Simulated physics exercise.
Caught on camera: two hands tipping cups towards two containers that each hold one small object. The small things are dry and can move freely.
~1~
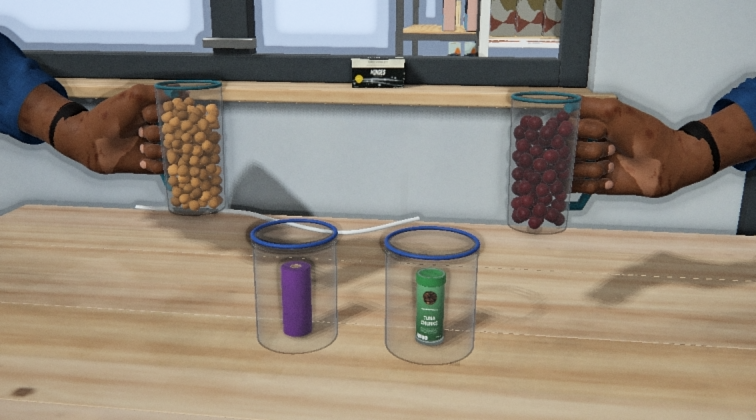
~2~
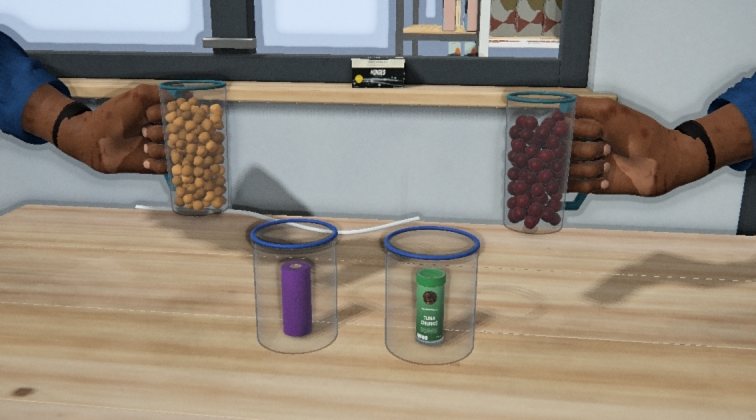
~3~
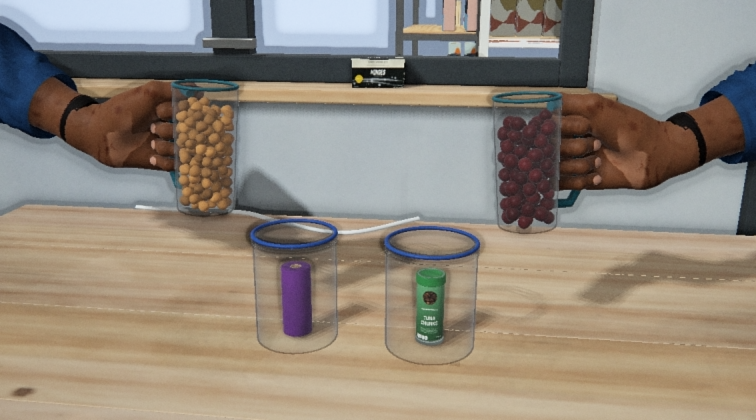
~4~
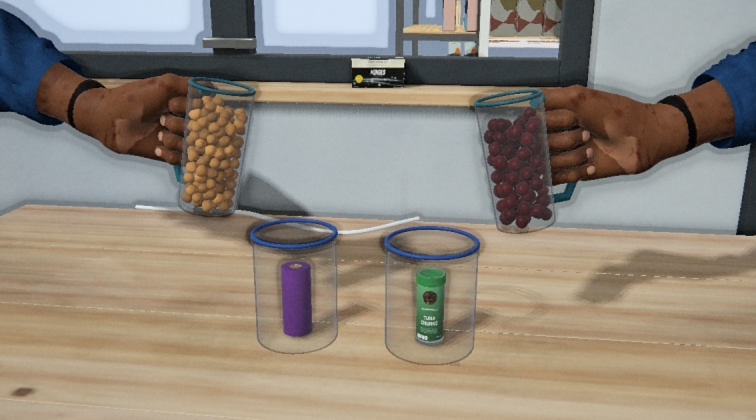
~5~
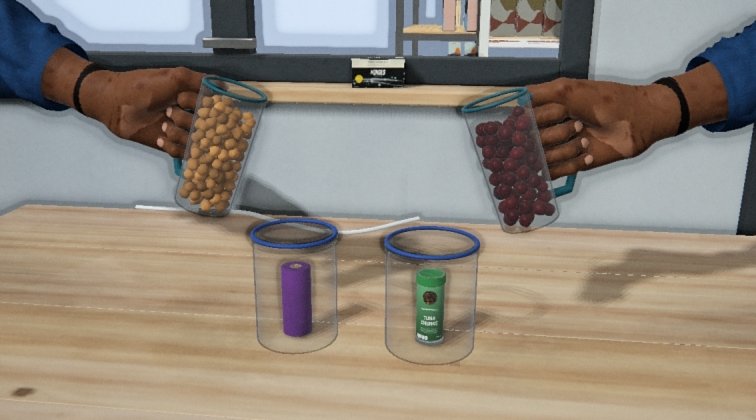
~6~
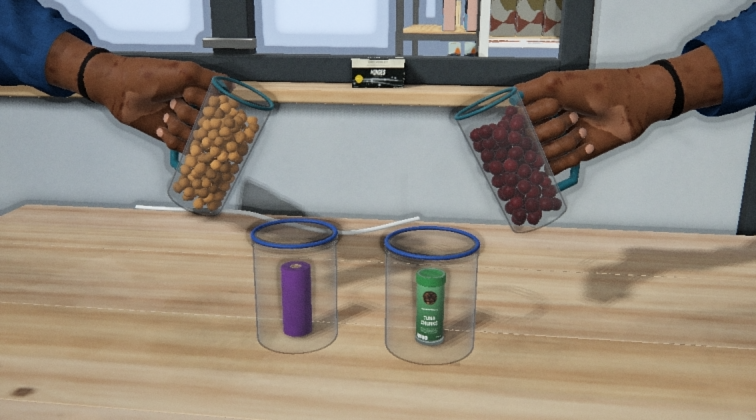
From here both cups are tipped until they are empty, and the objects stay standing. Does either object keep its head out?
Left side top exposed; right side top exposed.
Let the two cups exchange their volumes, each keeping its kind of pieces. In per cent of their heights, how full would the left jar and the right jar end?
Left fill 60 percent; right fill 50 percent.
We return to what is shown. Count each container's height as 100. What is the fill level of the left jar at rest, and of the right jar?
Left near 55, right 45.
Then, 0.49 s after the last picture, left jar empty, all of its cupful still in the cup; right jar empty, all of its cupful still in the cup.
Then, 1.02 s after the last picture, left jar nearly empty, nearly all of its cupful still in the cup; right jar nearly empty, nearly all of its cupful still in the cup.
Then, 1.64 s after the last picture, left jar a third full, none of its cupful still in the cup; right jar a third full, none of its cupful still in the cup.
At rest, left jar half full (surface near (296, 276)), nothing beside it; right jar half full (surface near (431, 297)), nothing beside it; the left thing is still showing; the right thing is still showing.
